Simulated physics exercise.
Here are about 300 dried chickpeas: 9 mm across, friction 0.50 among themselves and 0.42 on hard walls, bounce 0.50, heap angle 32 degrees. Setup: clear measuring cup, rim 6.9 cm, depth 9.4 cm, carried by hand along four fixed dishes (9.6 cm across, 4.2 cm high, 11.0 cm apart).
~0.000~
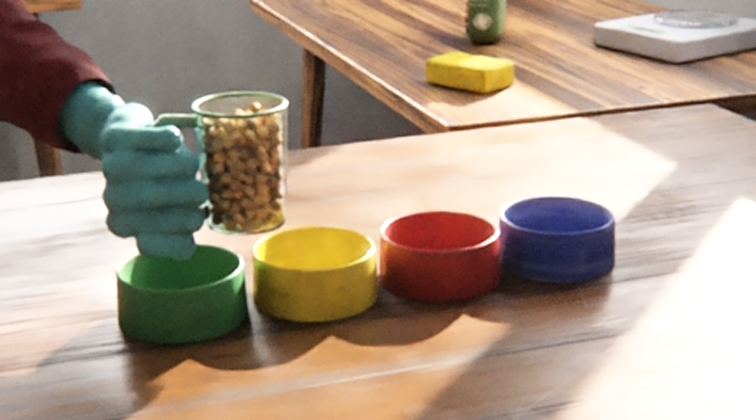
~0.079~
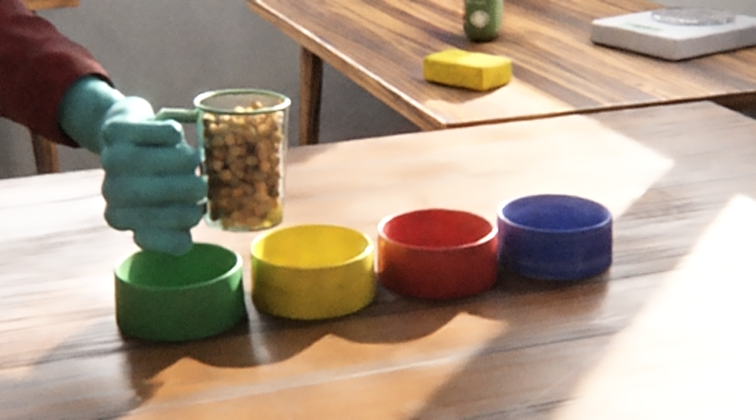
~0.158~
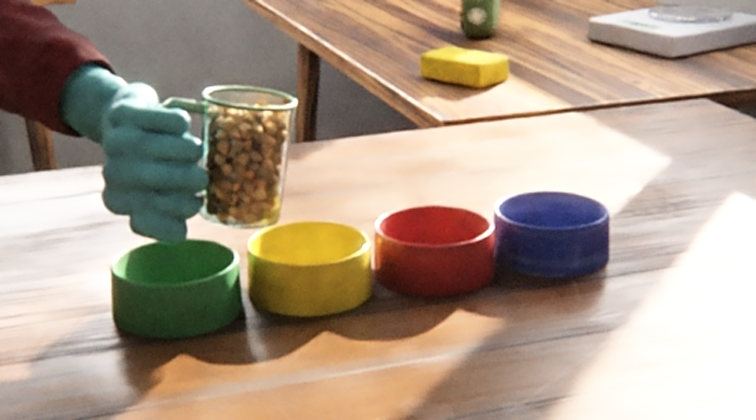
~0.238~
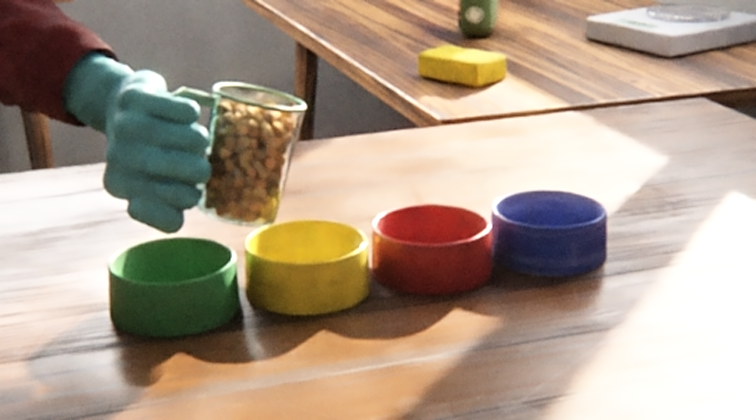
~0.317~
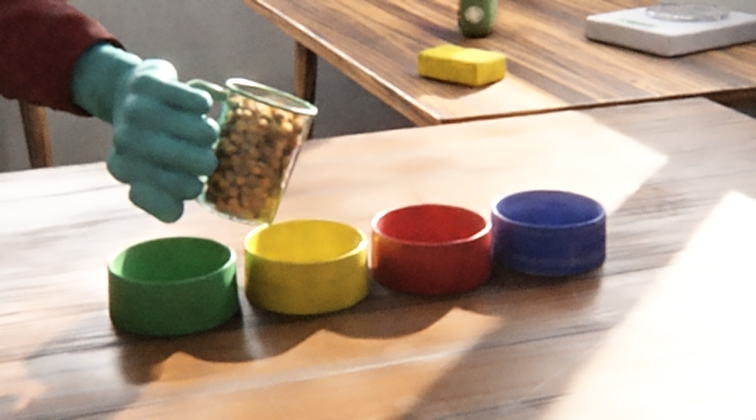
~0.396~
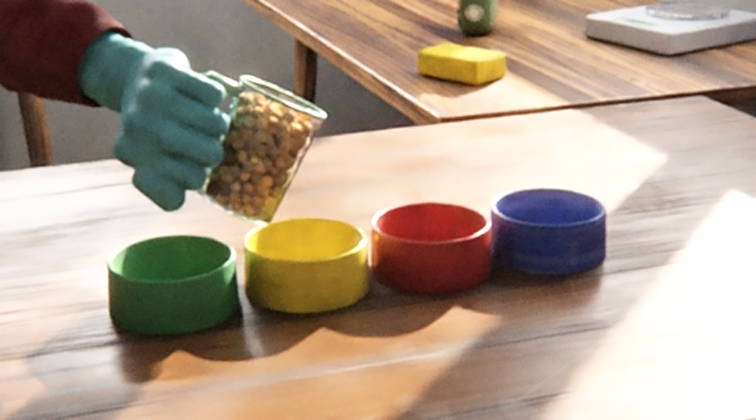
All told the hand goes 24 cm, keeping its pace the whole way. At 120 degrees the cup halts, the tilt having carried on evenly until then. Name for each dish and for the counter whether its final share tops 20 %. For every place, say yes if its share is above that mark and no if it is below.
Red: Yes, blue: No, green: No, yellow: No, counter: No.
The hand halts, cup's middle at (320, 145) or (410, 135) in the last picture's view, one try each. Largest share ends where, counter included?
Red, then red.
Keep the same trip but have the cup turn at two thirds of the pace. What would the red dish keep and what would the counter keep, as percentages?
It would be red 90 and counter 10.
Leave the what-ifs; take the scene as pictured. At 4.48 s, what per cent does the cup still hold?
Roughly 0 in a hundred.
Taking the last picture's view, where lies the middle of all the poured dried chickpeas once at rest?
Look around (431, 240) in the last picture.
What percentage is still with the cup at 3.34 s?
About 0 %.
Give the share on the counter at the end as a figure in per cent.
Close to 0 %, more or less.
After 2.17 s, tilt 120 degrees; cup holds 0 %, red 100 %.
After 3.34 s, tilt 120 degrees; cup holds 0 %, red 100 %.
Then, at 4.48 s, tilt 120 degrees; cup holds 0 %, red 100 %.
At rest (4.8 s), red 100 %, blue 0 %, green 0 %, yellow 0 %, counter 0 %.
